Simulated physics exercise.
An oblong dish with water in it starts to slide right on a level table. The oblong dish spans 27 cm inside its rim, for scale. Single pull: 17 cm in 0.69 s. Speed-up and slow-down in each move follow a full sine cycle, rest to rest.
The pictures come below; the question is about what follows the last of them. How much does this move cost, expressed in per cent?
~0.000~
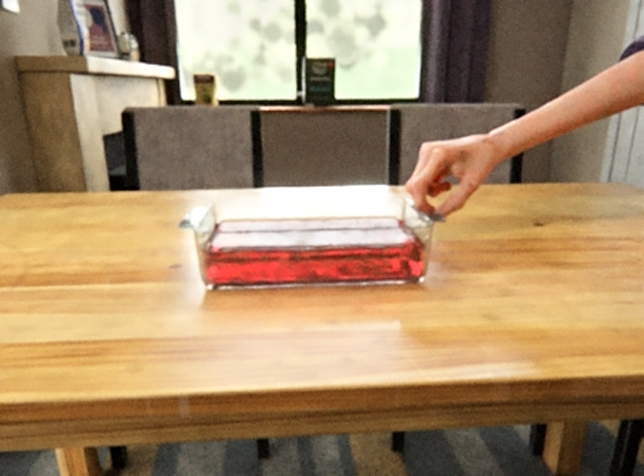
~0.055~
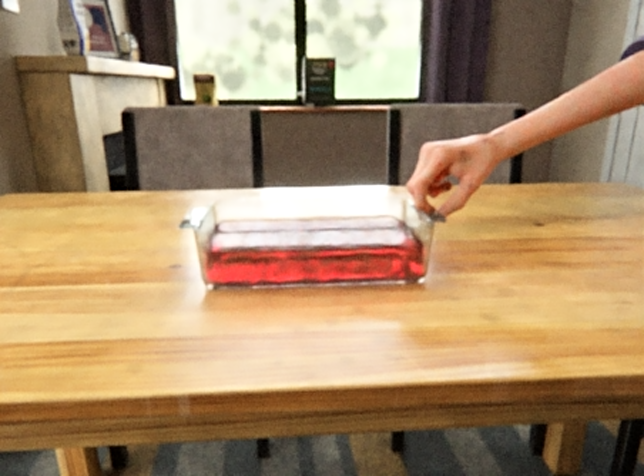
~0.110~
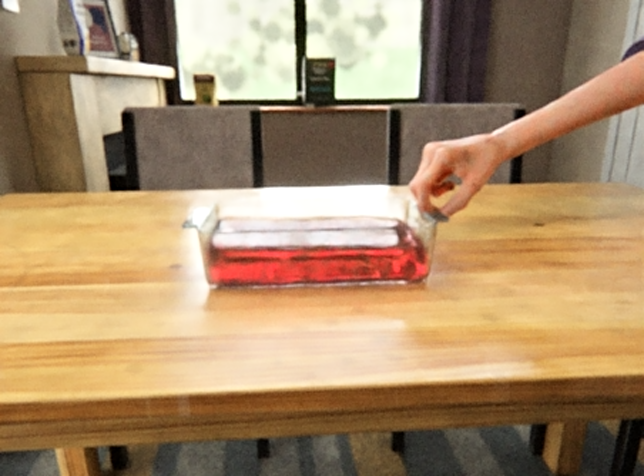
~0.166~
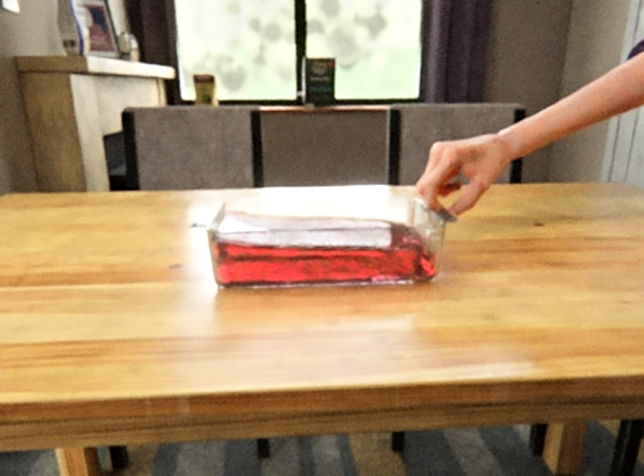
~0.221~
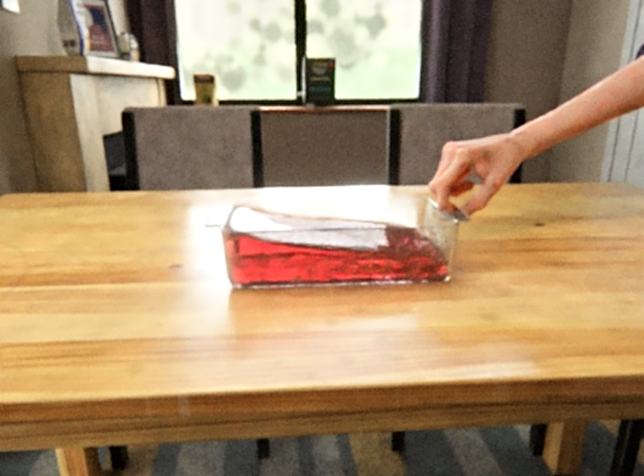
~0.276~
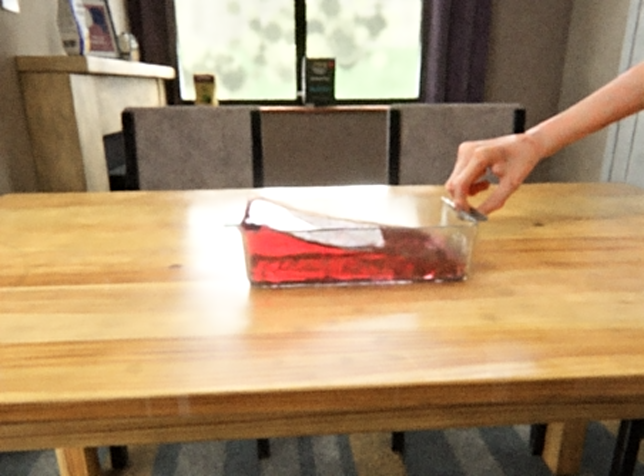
I would say roughly 22 per cent is lost.
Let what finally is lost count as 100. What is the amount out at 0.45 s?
10 per cent, roughly.
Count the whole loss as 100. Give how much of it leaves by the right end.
About 80 per cent.
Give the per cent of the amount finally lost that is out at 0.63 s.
I'd put it at about 20 percent.
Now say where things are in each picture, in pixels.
In the first picture, 0.0 cm from the start; oblong dish, level (208, 234) left, (414, 229) right, rim (419, 212); the water stands 25 mm below the rim.
In the second picture, 0.1 cm from the start; oblong dish, level (208, 234) left, (415, 229) right.
In the third picture, 0.4 cm from the start; oblong dish, level (211, 230) left, (417, 232) right.
In the fourth picture, 1.4 cm from the start; oblong dish, level (218, 223) left, (423, 237) right.
In the fifth picture, 3.0 cm from the start; oblong dish, level (229, 216) left, (425, 240) right.
In the sixth picture, 5.2 cm from the start; oblong dish, level (246, 213) left, (424, 239) right.
Then, 0.45 s in, it has gone 13 cm; 2 per cent is out over the left end and 0 over the right.
Then, 0.63 s in, it has gone 17 cm; 2 per cent is out over the left end and 3 over the right.
Then, 0.80 s in, it has gone 17 cm; 2 per cent is out over the left end and 17 over the right.
Then, 0.98 s in, it has gone 17 cm; 2 per cent is out over the left end and 18 over the right.
Finally, 22 per cent is out in all, 4 of it over the left end.
